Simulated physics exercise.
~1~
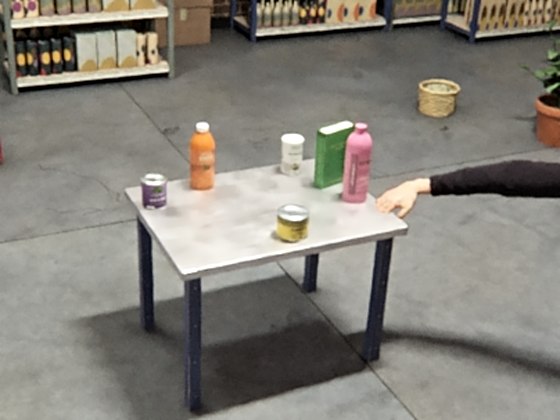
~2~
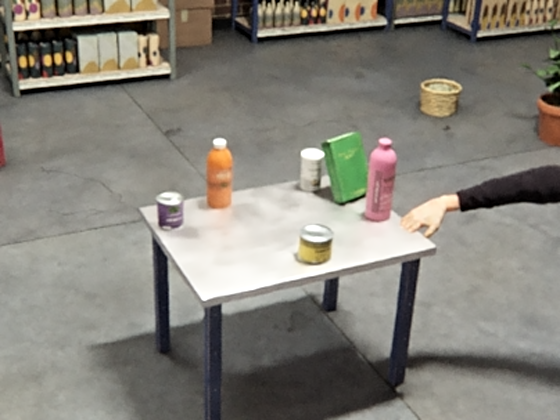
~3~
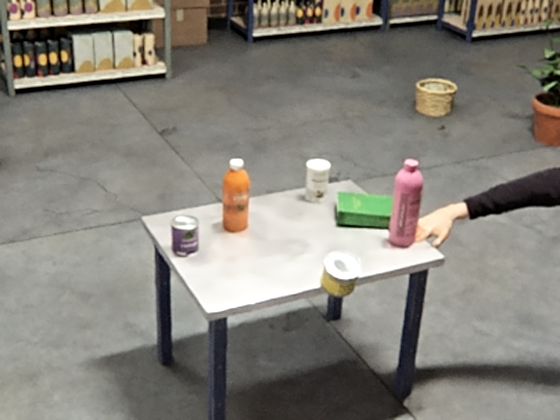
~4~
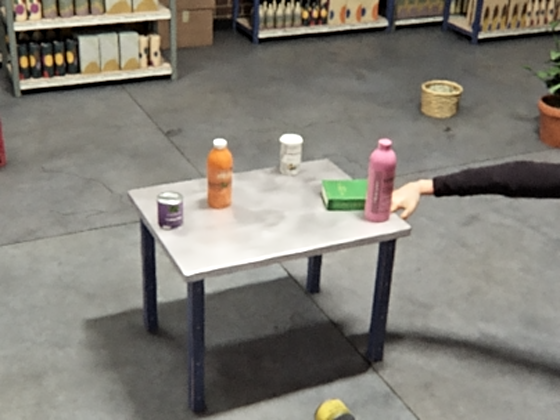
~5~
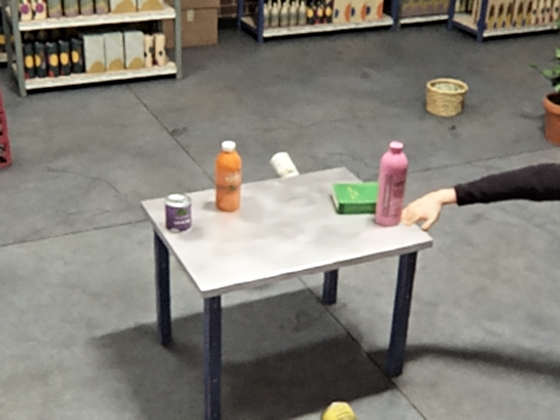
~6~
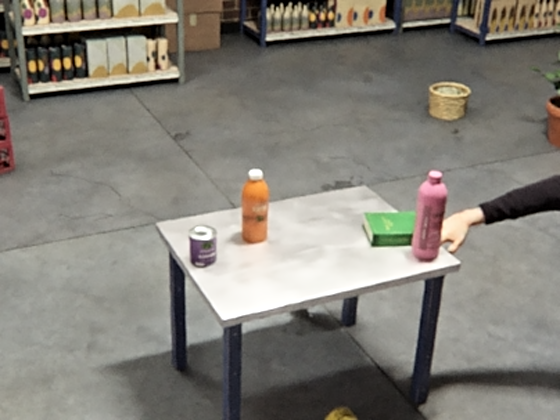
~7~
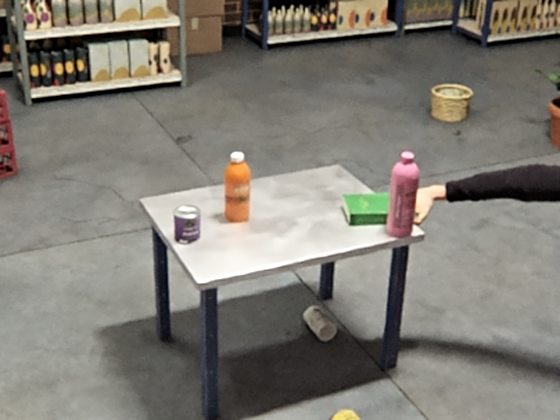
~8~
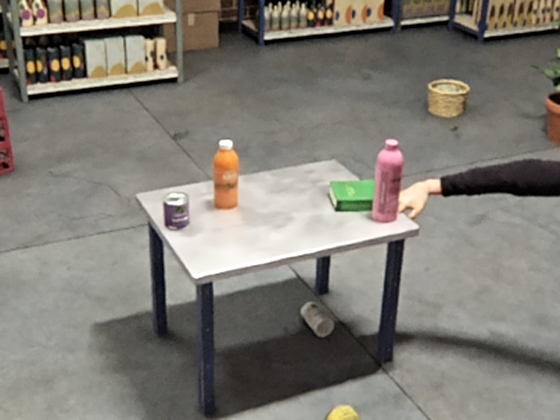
In a storeroom, a hand jerks a table about, toppling a green box and shedding two containers.
